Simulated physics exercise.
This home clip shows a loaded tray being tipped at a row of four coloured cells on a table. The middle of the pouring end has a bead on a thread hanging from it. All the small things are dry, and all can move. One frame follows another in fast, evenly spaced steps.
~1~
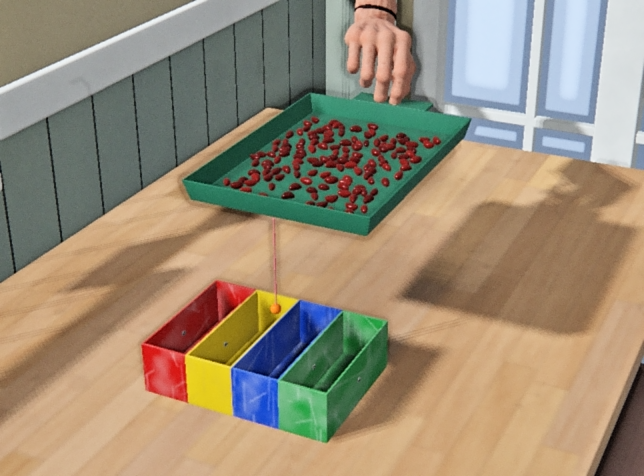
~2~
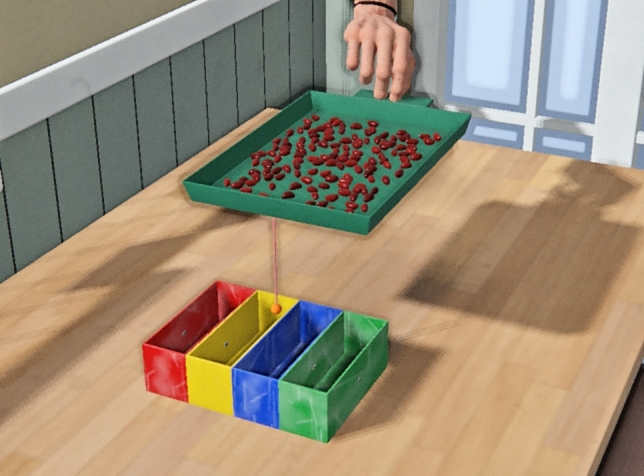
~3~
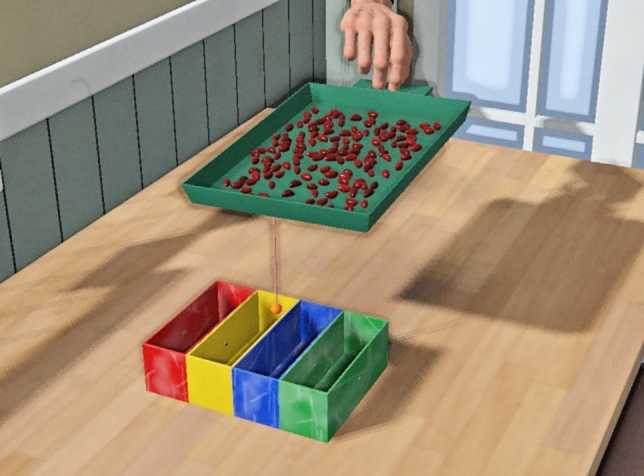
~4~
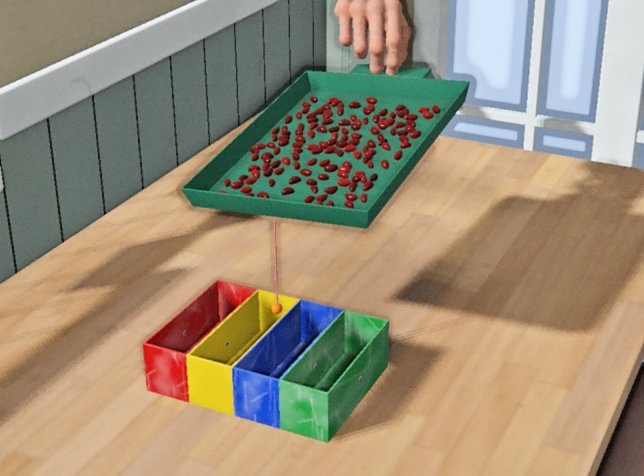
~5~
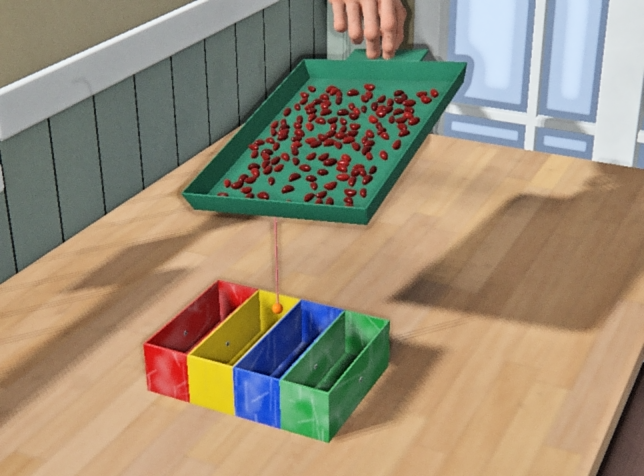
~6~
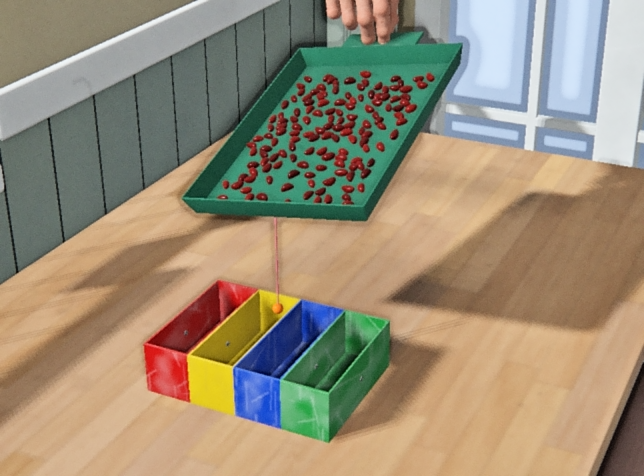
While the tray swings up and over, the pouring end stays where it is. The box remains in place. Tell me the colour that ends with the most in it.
That would be red.
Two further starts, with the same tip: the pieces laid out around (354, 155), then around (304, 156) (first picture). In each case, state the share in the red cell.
Estimate: 70 % first, 60 % second.
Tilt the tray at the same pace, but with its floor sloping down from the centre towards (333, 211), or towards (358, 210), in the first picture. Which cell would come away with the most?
The first time it's green, the second time it's the cell in green.
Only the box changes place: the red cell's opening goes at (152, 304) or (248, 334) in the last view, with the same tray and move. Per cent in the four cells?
The first yields 100 per cent and the second 0 per cent.
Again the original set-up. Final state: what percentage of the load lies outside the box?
My estimate is close to 30 %.
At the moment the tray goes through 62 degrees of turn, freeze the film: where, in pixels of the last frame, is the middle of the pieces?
Roughly (232, 186).
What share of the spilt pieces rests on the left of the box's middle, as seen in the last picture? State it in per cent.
Near 100 per cent.
Soon, tray tipped steeply; nearly all on the tray; a stray few falling or outside the box.
A while on, tray tipped right over; about a third on the tray; about a third in the red cell; a stray few in the yellow cell; about a quarter falling or outside the box.
Towards the end, tray tipped past a quarter turn; about two thirds in the red cell; a small part in the yellow cell; about a quarter falling or outside the box.
Finally, tray tipped past a quarter turn; about two thirds in the red cell; a small part in the yellow cell; none in the green cell; none in the blue cell; about a quarter outside the box.
